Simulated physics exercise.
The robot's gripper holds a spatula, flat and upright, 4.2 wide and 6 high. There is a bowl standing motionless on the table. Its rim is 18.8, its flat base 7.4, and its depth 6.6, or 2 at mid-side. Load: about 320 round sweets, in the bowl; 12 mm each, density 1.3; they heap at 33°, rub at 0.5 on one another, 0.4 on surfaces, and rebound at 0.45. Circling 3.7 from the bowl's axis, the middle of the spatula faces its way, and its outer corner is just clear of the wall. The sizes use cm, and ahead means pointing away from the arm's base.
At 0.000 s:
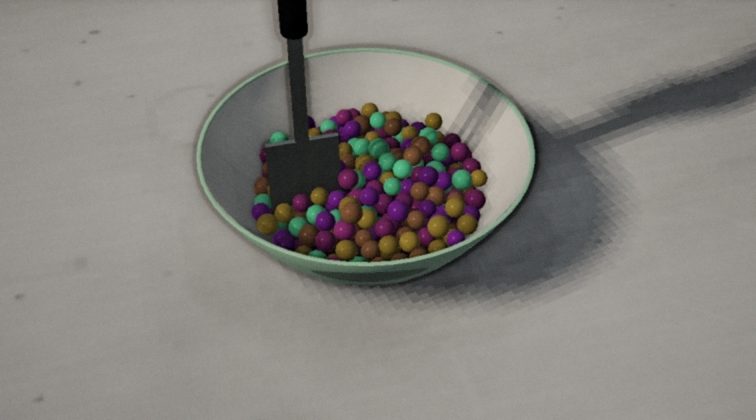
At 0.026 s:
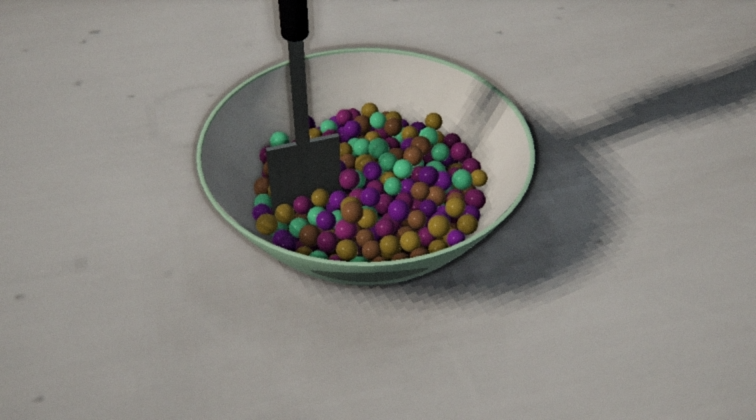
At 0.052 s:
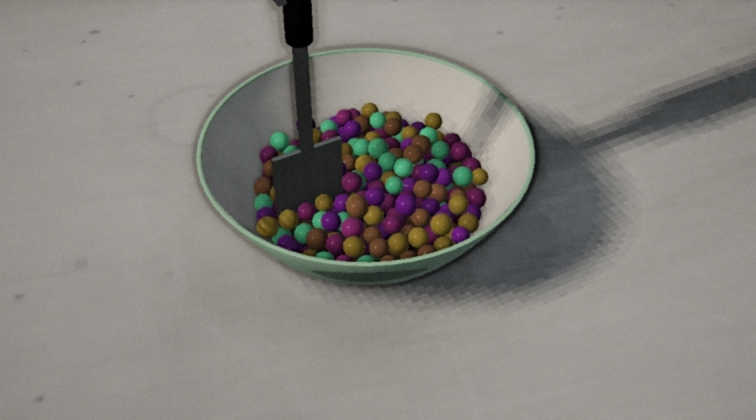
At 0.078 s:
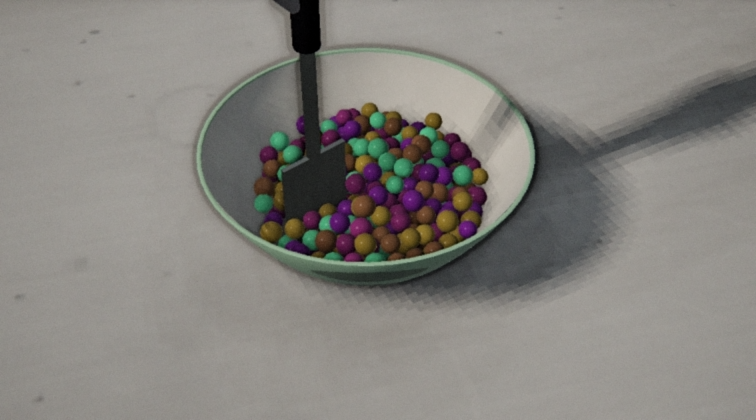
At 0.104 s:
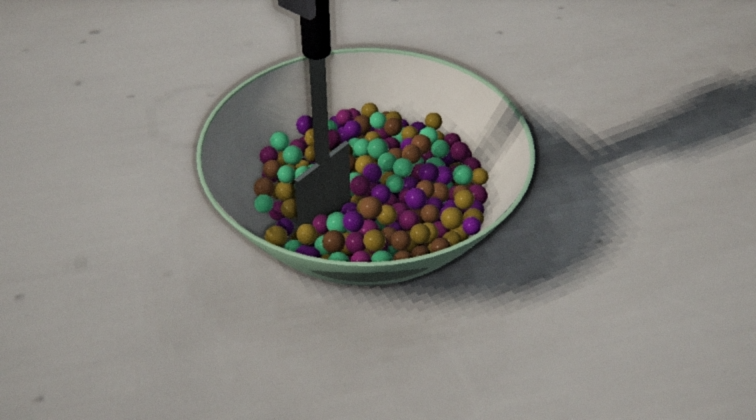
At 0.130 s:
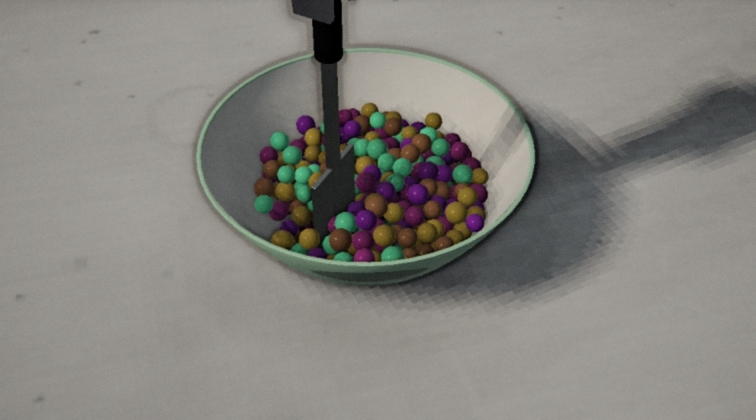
A dark spatula with a black handle, held from above by a gripper barely in view, stands in a bowl on a pale grey tabletop, seen from above at an angle. The white bowl has a green rim and holds a heap of small purple, magenta, green, mustard and brown balls. The spatula sweeps slowly rightward and nearer, turning edge-on and nudging nearby balls, while bowl and camera stay still.
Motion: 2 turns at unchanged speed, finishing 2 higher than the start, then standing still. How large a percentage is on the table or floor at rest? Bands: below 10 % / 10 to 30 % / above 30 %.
Below 10 %.
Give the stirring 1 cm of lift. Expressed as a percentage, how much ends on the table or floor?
5 per cent, roughly.
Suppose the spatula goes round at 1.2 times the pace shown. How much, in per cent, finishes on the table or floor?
Some 5 in a hundred.
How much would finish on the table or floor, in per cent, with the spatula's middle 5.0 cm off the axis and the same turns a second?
Near 5 %.
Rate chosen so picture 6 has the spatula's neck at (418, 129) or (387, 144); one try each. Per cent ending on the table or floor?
First try: About 40 %; second try: About 20 %.
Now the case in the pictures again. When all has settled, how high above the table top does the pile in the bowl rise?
The peak stands near 6.5 centimetres up.
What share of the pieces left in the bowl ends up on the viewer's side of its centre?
About 50 per cent.
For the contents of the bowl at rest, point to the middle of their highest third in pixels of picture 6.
Looks like roughly (329, 193) to me.
After 0.74 s, 313° round, highest piece 8 above the table; 309 in the bowl, 9 on the table or floor, 3 in flight or on the tool.
After 1.36 s, 219° round, highest piece 8 above the table; 307 in the bowl, 14 on the table or floor.
After 1.87 s, 0° round, highest piece 6 above the table; 307 in the bowl, 14 on the table or floor.
After 2.57 s, 0° round, highest piece 6 above the table; 307 in the bowl, 14 on the table or floor.
In the end, 307 in the bowl, 14 on the table or floor. That is 4 % on the table or floor.
